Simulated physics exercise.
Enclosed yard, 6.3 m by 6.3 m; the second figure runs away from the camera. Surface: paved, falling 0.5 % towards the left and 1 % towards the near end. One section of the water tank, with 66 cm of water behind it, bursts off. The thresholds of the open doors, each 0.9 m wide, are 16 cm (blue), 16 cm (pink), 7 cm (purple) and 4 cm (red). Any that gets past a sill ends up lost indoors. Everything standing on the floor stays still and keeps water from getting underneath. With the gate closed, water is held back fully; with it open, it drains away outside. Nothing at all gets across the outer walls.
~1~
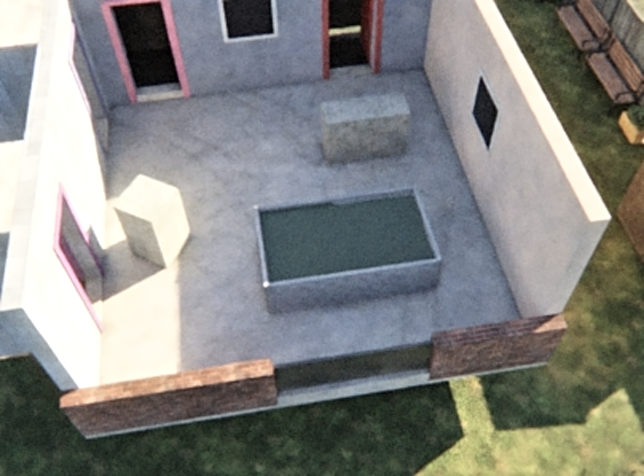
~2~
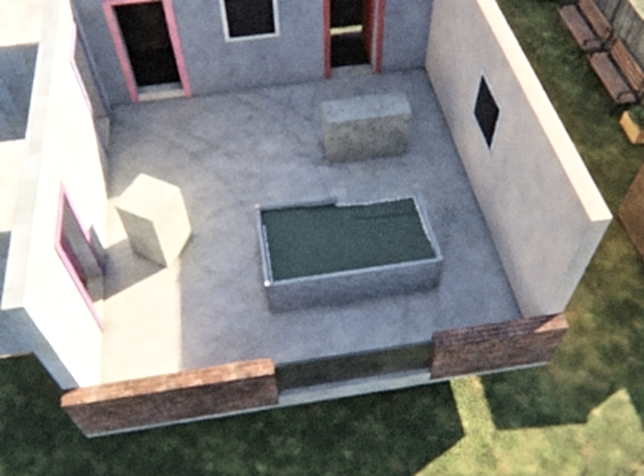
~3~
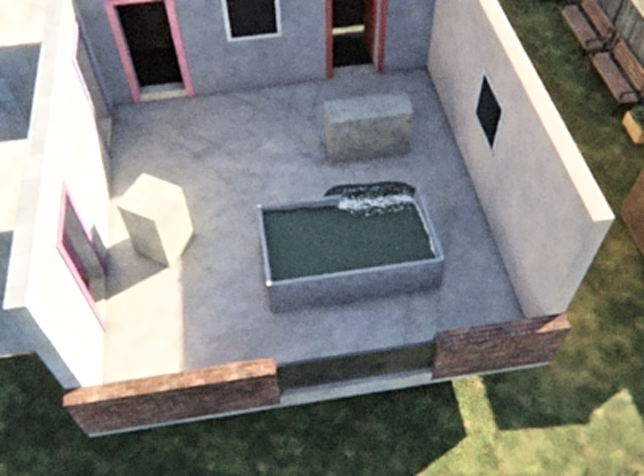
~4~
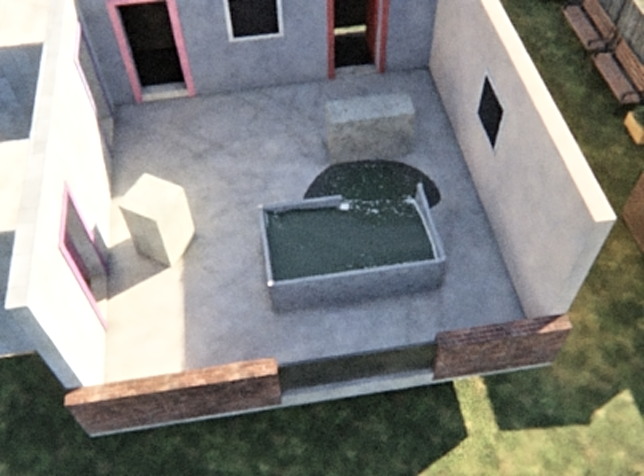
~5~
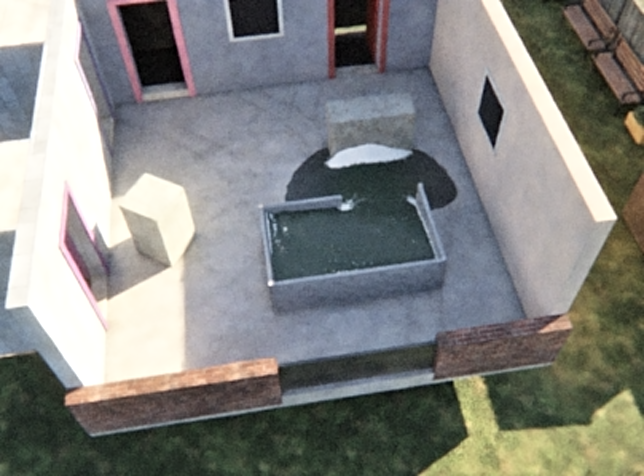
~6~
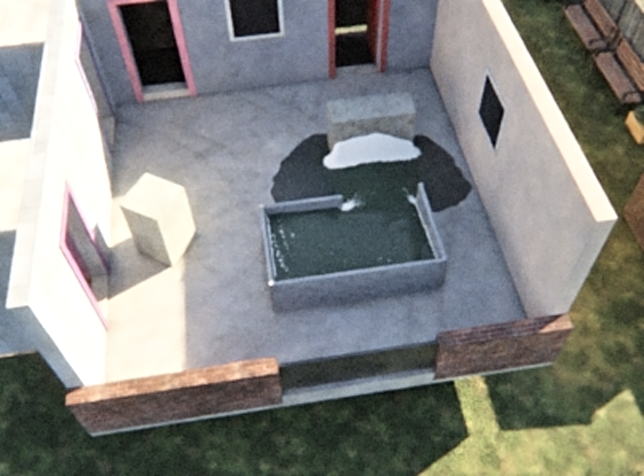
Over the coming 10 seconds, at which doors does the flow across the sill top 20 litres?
Blue door: Beneath the limit, pink door: Beneath the limit, purple door: Beneath the limit, red door: Above the limit.
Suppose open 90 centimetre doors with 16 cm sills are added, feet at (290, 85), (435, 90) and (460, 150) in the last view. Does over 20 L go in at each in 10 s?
Note, doorways in listed order: Stays short, stays short, goes beyond.
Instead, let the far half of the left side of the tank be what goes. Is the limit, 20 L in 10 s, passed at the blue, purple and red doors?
Then: Blue short of it, purple beyond it, red short of it.
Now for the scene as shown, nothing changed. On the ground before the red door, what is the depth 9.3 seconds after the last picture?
The depth comes to around 3.5 centimetres.
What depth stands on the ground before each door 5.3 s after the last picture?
Centimetres: Blue 12 / pink 11 / purple 3 / red 6.
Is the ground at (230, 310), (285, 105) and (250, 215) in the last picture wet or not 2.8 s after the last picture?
Listed in sequence, the spots are bone dry, drenched and drenched.
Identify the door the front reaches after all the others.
Looks like the purple door.
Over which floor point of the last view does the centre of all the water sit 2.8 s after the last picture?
Its balance point sits around (336, 198).
Then, 0.7 s after the last picture water covers 20 % of the floor and is deepest (45 cm) near (367, 168); blue door not reached, pink door not reached, purple door not reached, red door not reached.
Then, 1.5 s after the last picture water covers 40 % of the floor and is deepest (36 cm) near (459, 164); blue door not reached, pink door 4 cm at the sill, 0 L in, purple door not reached, red door not reached.
Then, 2.8 s after the last picture water covers 70 % of the floor and is deepest (23 cm) near (459, 164); blue door 13 cm at the sill, 0 L in, pink door 5 cm at the sill, 0 L in, purple door not reached, red door 10 cm at the sill, 15 L in.
Then, 5.3 s after the last picture water covers 90 % of the floor and is deepest (15 cm) near (144, 107); blue door 12 cm at the sill, 0 L in, pink door 11 cm at the sill, 0 L in, purple door 3 cm at the sill, 0 L in, red door 6 cm at the sill, 43 L in.
Then, 9.3 s after the last picture water covers 95 % of the floor and is deepest (16 cm) near (258, 384); blue door 8 cm at the sill, 0 L in, pink door 5 cm at the sill, 0 L in, purple door 5 cm at the sill, 0 L in, red door 4 cm at the sill, 51 L in.
